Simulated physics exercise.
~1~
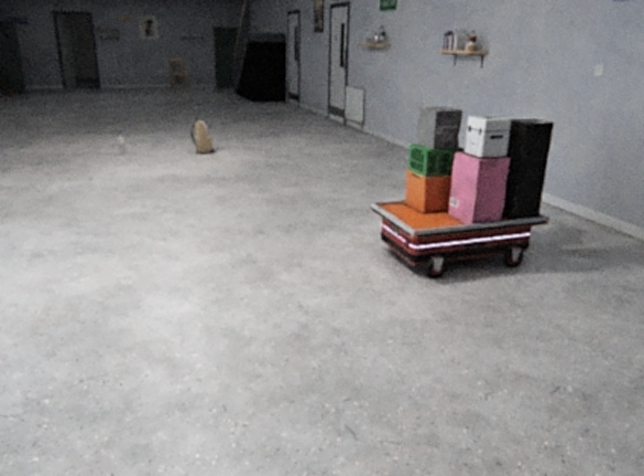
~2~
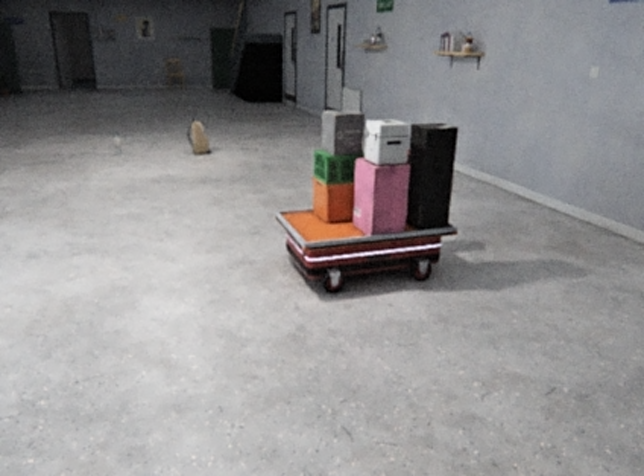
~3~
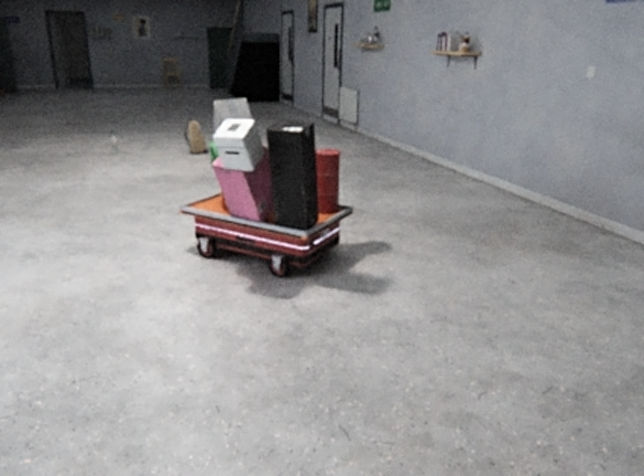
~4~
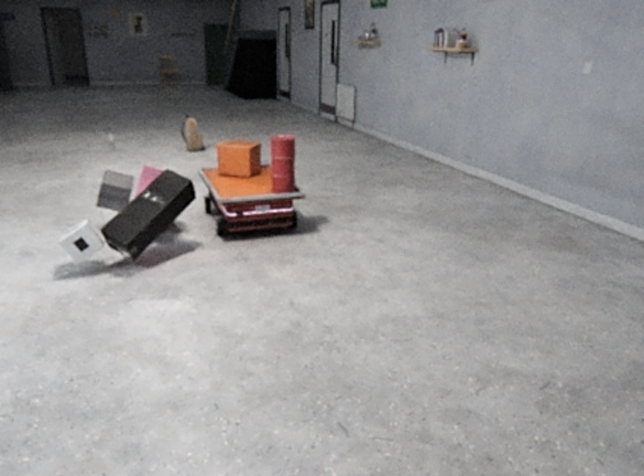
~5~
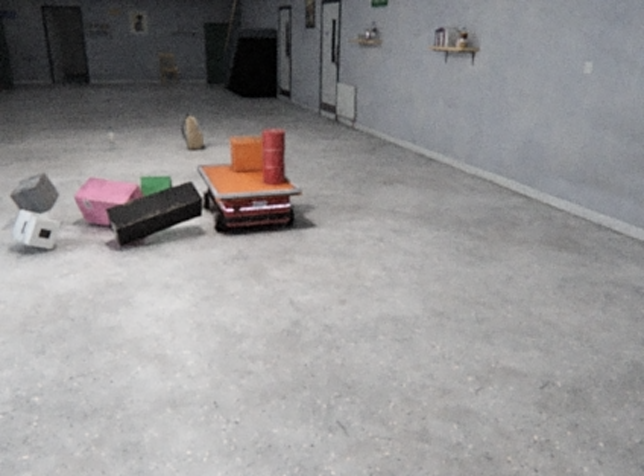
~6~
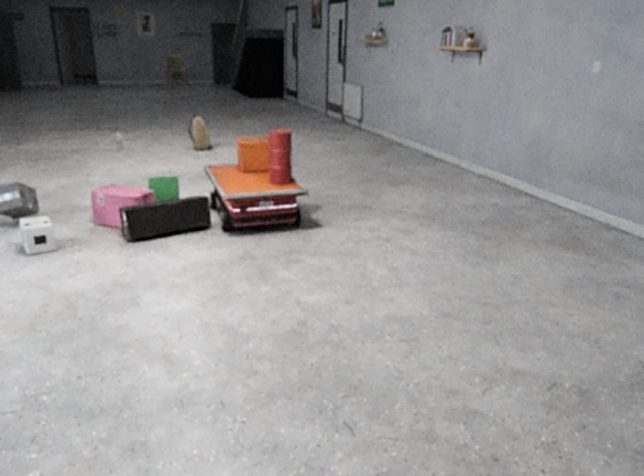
In this clip, a cart loaded with boxes and a red canister rolls left and turns sharply, spilling the white, grey, black, pink and green items onto the floor, then stands still with the orange tote and red canister upright aboard.
